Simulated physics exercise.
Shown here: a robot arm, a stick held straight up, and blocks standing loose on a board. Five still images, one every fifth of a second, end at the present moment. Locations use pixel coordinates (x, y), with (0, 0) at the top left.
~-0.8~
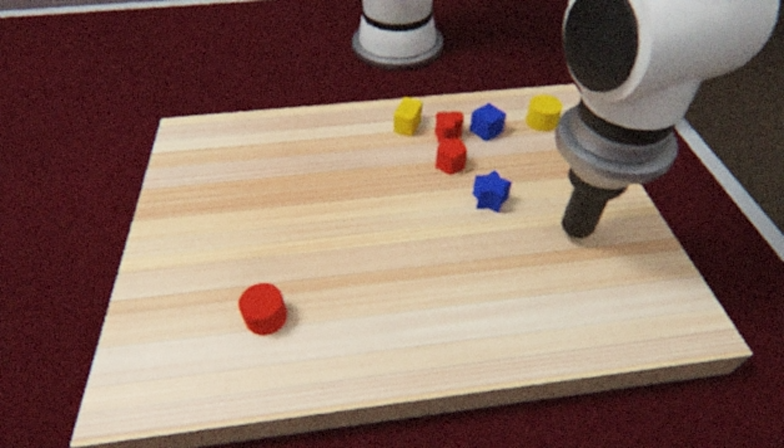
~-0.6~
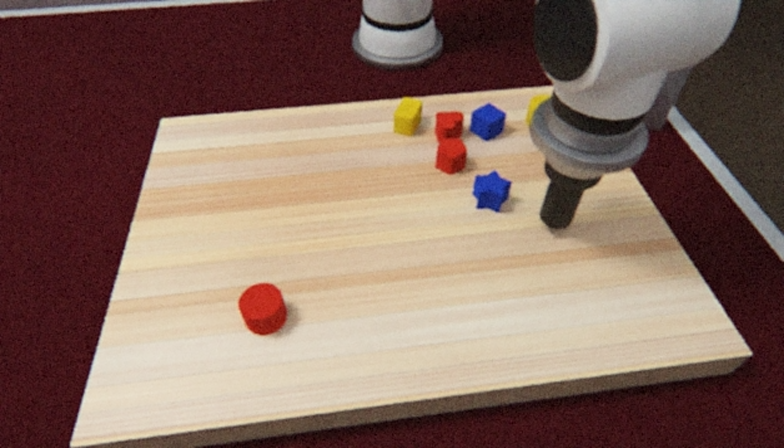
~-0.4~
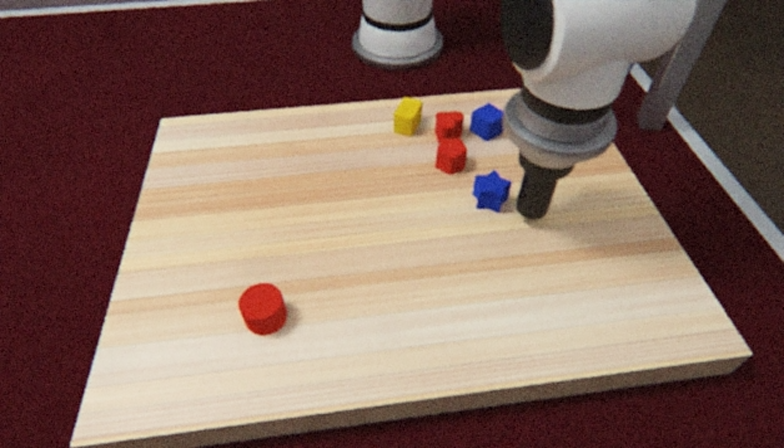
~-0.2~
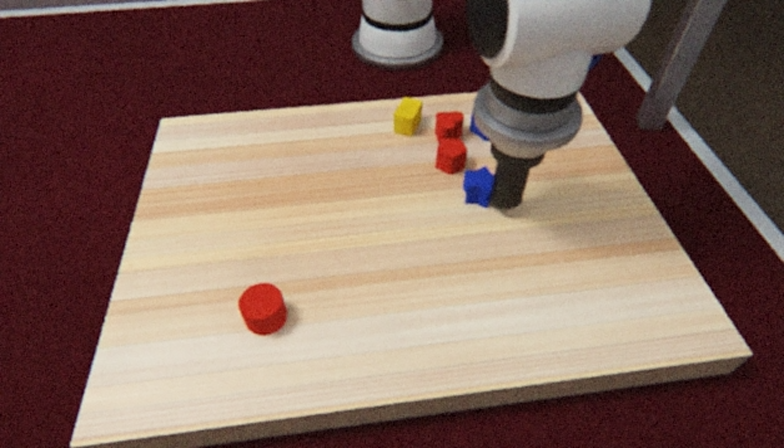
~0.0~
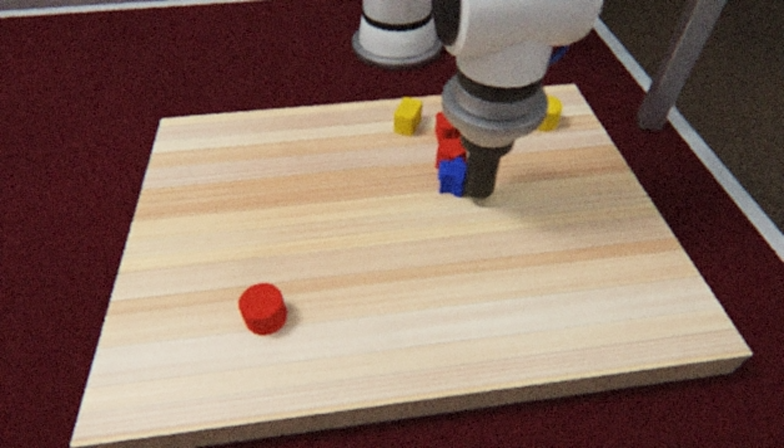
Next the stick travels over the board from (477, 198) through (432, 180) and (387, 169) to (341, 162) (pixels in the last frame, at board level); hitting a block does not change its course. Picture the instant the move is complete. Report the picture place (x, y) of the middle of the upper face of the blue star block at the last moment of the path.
It ends at (355, 129).
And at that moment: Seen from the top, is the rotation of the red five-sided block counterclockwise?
No
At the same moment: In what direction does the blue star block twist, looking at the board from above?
Its rotation is clockwise.
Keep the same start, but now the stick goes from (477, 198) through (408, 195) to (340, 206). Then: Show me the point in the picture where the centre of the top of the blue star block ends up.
If I read the scene right, the answer is (423, 156).
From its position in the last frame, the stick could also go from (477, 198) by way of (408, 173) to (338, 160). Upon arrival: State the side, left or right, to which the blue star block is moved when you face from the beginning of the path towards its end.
It goes toward the right-hand side.
The first path, step by step. One third of the way, stick (432, 171); red five-sided block (442, 138), turned 60° clockwise; blue star block (410, 150).
Two thirds of the way, stick (386, 161); red five-sided block (442, 138), turned 60° clockwise; blue star block (371, 137), turned 20° clockwise.
At the end, stick (340, 154); red heart-shaped block still; red five-sided block (442, 138), turned 60° clockwise; blue star block (355, 129), turned 75° clockwise.
